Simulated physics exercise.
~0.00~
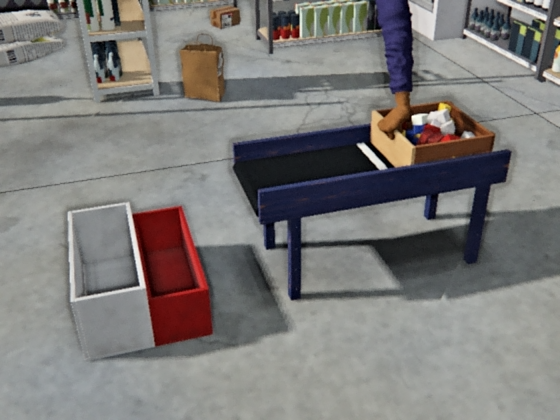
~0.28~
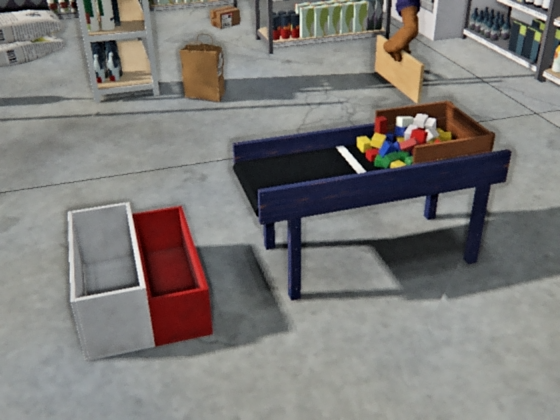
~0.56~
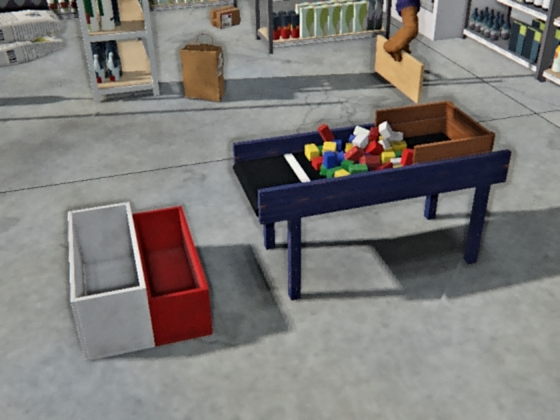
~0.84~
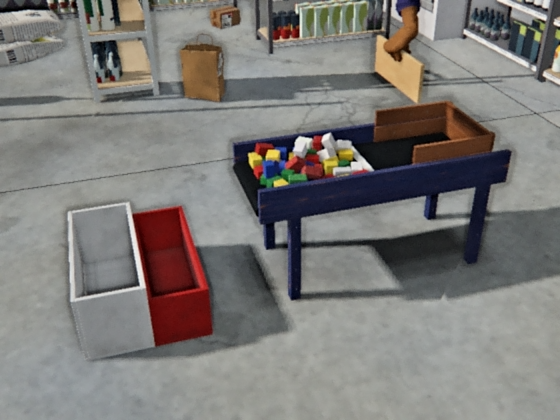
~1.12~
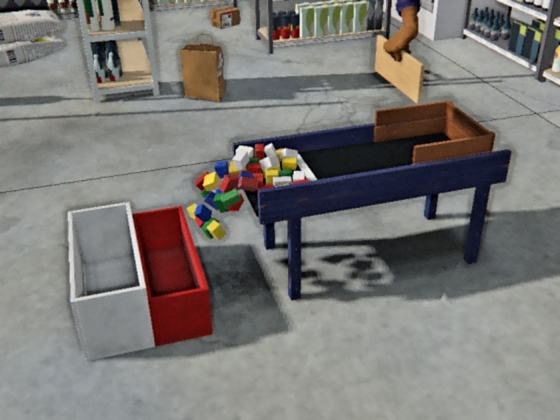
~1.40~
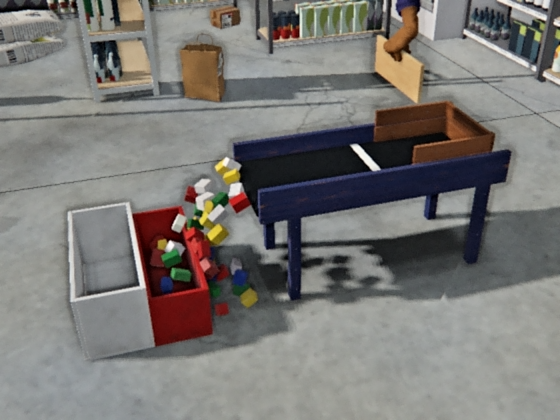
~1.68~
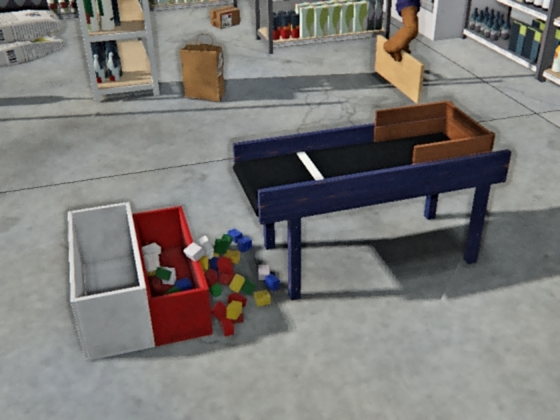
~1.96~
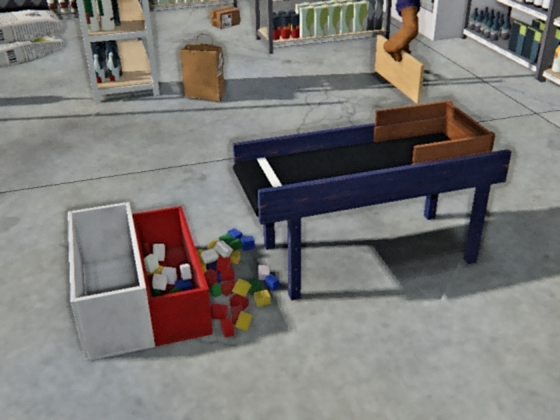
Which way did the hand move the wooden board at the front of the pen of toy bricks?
The hand moved the board upward, lifting it clear of the pen and holding it above the table.
